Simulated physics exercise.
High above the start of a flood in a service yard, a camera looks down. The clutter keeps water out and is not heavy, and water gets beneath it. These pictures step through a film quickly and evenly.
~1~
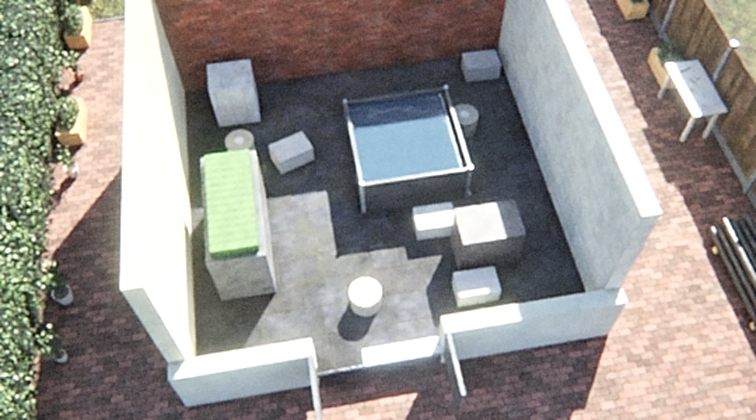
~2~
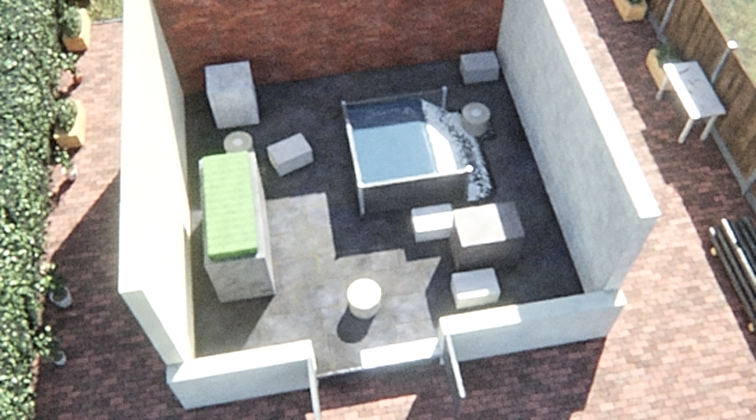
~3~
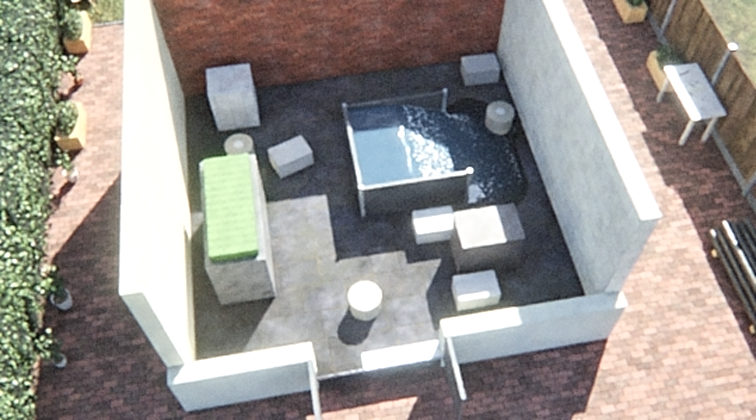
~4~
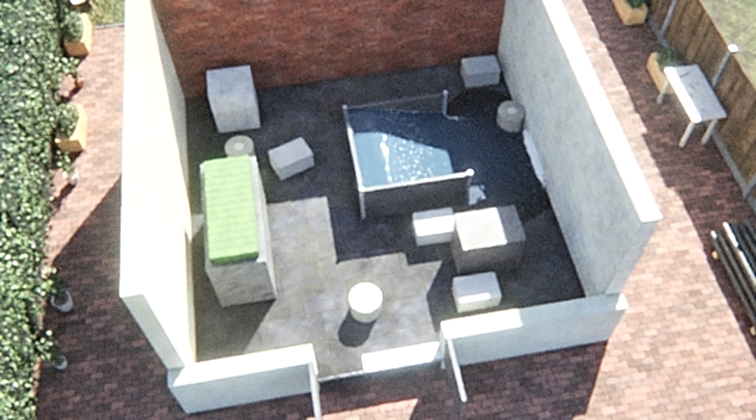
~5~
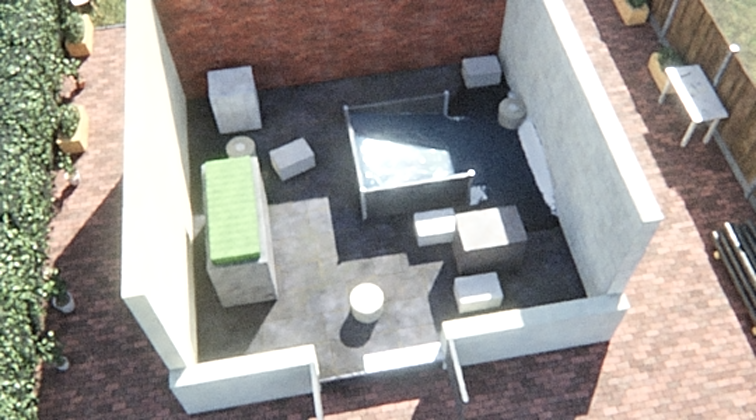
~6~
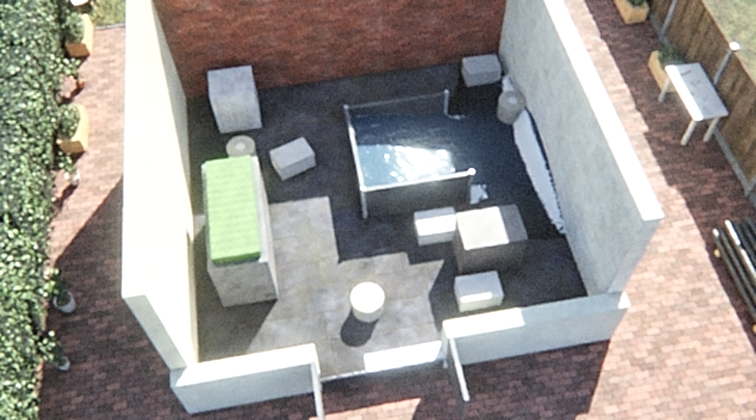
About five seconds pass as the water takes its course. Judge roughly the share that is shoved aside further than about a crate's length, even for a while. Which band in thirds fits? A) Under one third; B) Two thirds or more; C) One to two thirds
Two thirds or more (B).
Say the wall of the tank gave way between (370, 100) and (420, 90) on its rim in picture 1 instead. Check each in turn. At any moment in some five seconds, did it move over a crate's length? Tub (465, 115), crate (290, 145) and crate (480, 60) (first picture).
Got that far, got that far, got that far.
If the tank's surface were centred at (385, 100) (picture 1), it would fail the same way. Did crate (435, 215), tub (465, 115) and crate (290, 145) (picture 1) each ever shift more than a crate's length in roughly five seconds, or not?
The three, one by one: Past that mark, past that mark and short of that.
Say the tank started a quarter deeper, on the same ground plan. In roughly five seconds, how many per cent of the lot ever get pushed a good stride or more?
90 % or so.
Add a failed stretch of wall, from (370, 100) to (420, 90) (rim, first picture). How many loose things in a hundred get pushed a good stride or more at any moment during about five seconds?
That works out to about 60 per cent of them.
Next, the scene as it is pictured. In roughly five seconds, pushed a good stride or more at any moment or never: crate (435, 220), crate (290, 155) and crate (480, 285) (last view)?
As listed: Falls short, falls short and travels that far.
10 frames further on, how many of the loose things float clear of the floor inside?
That adds up to 0.
A moment on, 1 of 7 are well off their spots; 1 afloat.
Next, 2 of 7 are well off their spots; 0 afloat.
Later, 3 of 7 are well off their spots; 2 afloat.
In the end, 5 of 7 are well off their spots, and 5 have been at some point; 4 afloat.
